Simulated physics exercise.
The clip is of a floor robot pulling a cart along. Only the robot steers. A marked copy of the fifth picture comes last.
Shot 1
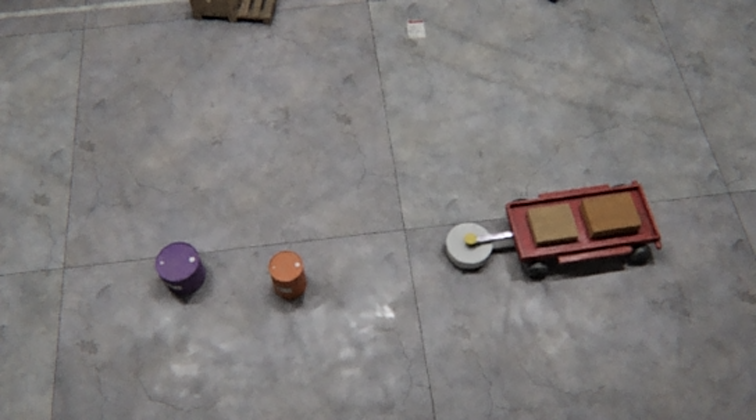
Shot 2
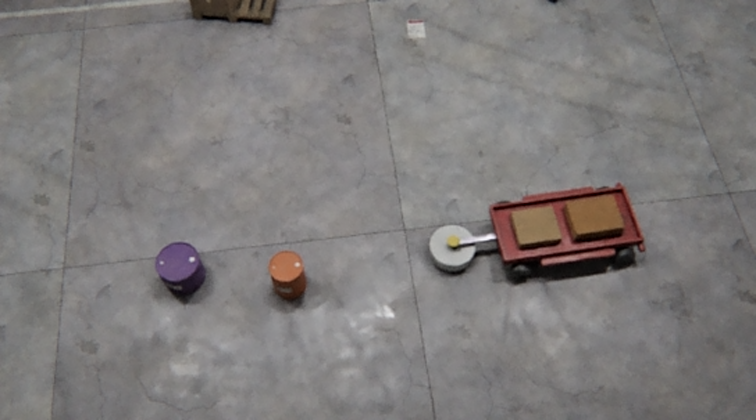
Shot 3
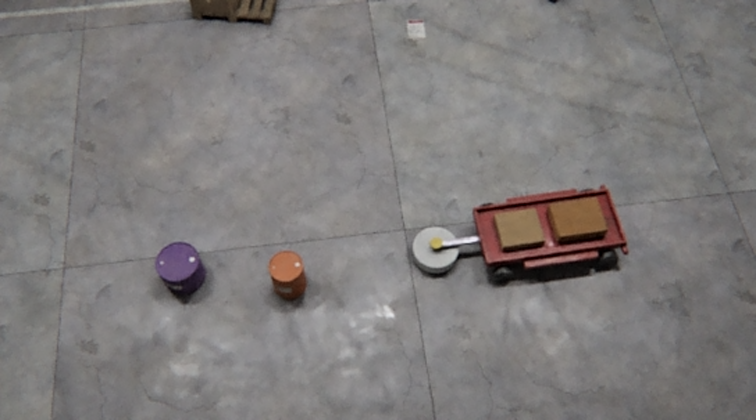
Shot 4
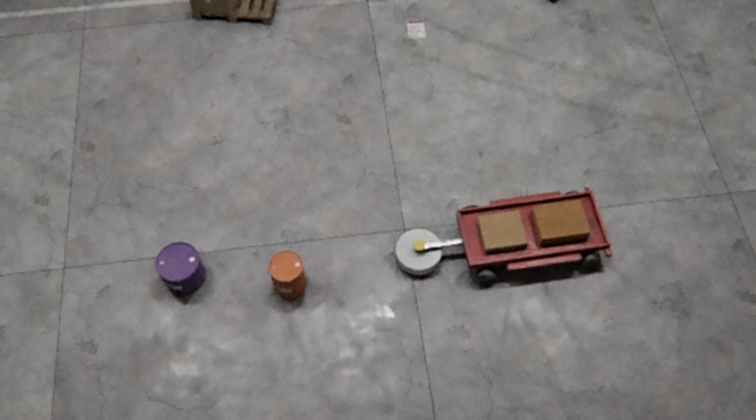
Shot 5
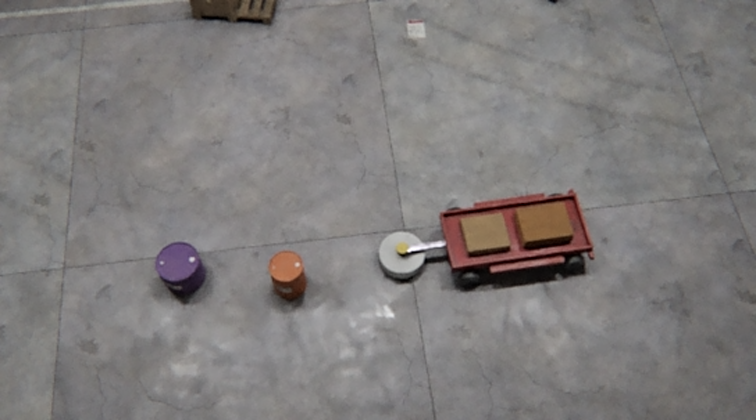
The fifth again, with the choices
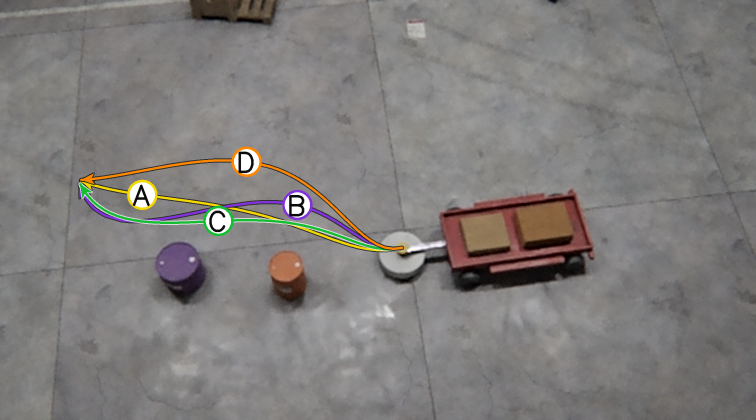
A round white robot pulled a red cart carrying two brown boxes slowly leftward across the grey floor, closing some of the gap to an orange keg and a purple tub, which both stayed still.
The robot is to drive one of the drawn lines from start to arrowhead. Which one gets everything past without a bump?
D.
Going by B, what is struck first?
The purple tub.
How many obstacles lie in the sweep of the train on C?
It touches two.
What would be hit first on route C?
The orange keg.
On the marked copy, A from (402, 248) via (240, 210) to (81, 181); B from (402, 248) via (231, 206) to (80, 184); C from (402, 248) via (236, 220) to (80, 184); D from (402, 248) via (255, 163) to (81, 180).
Following D. Soon after the start, robot (304, 188), cart (402, 220).
Later, robot (189, 170), cart (291, 183).
In the end, robot (82, 186), cart (188, 177); nothing has been touched.
As for the rest, A meets the orange keg; B meets the purple tub; C meets the orange keg and purple tub.
